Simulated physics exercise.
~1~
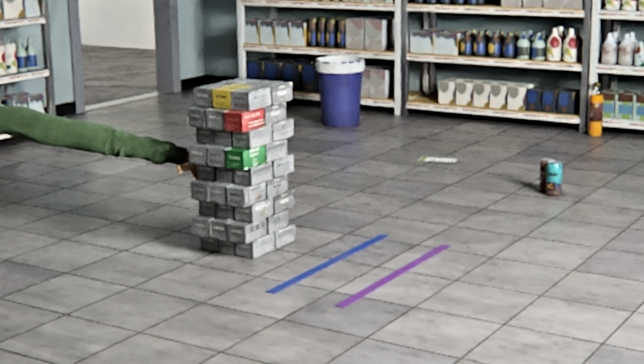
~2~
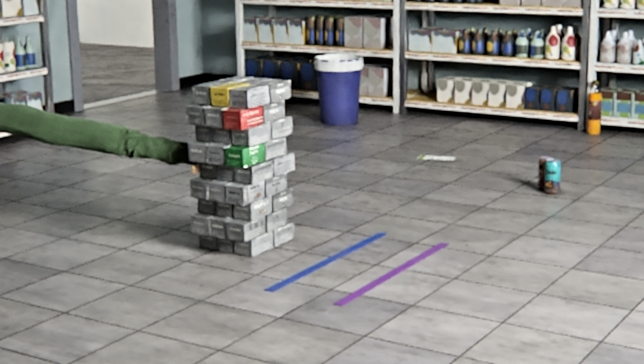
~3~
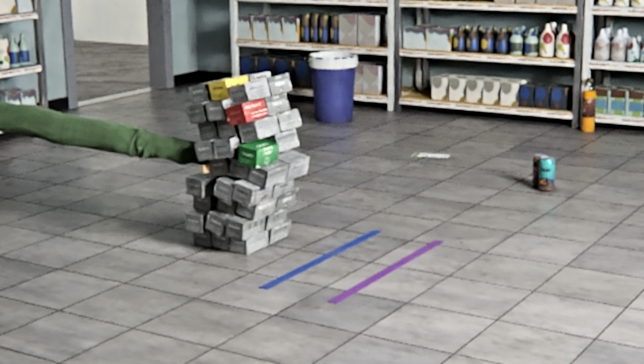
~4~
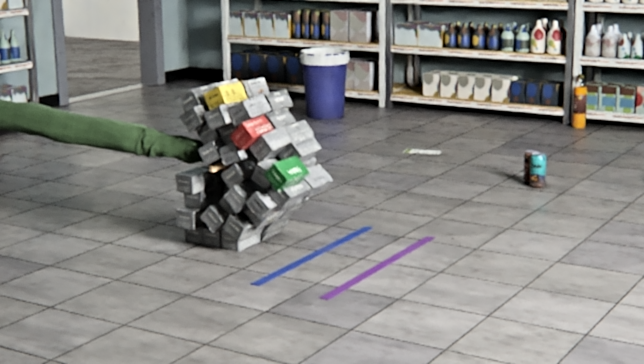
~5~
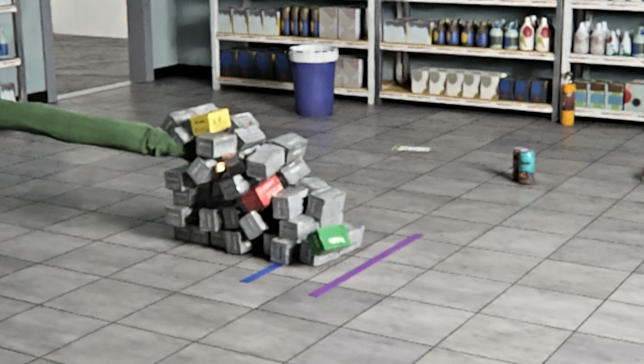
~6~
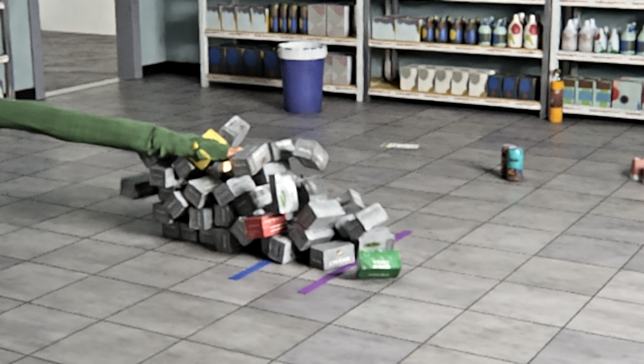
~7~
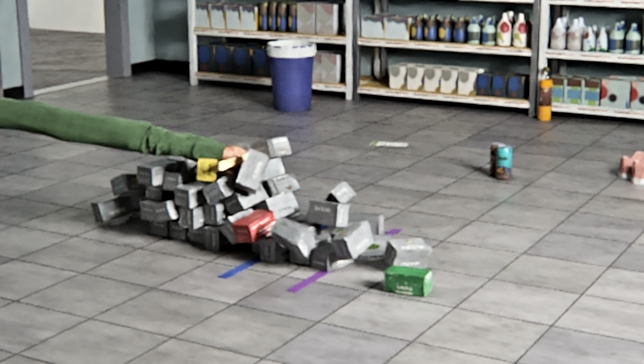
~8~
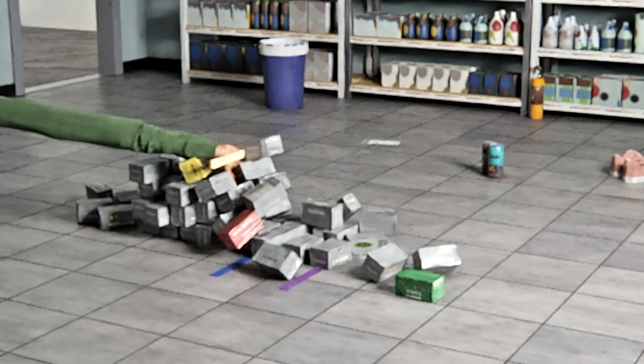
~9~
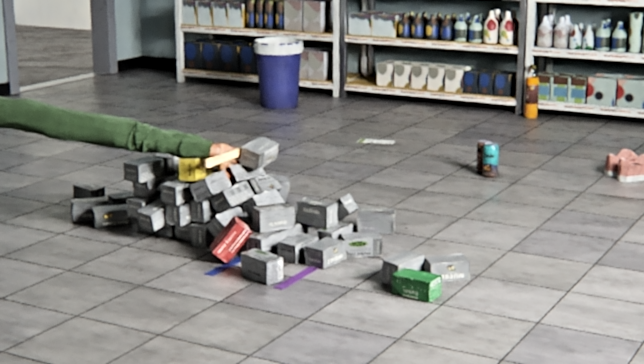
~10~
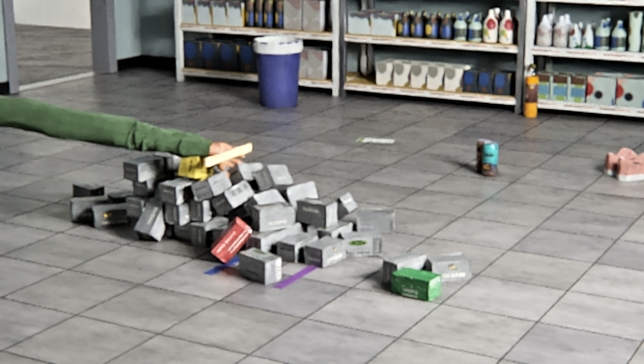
Shop aisle floor, a green-sleeved arm pushing into a stacked tower of grey packets, toppling it rightward into a heap across painted stripes.
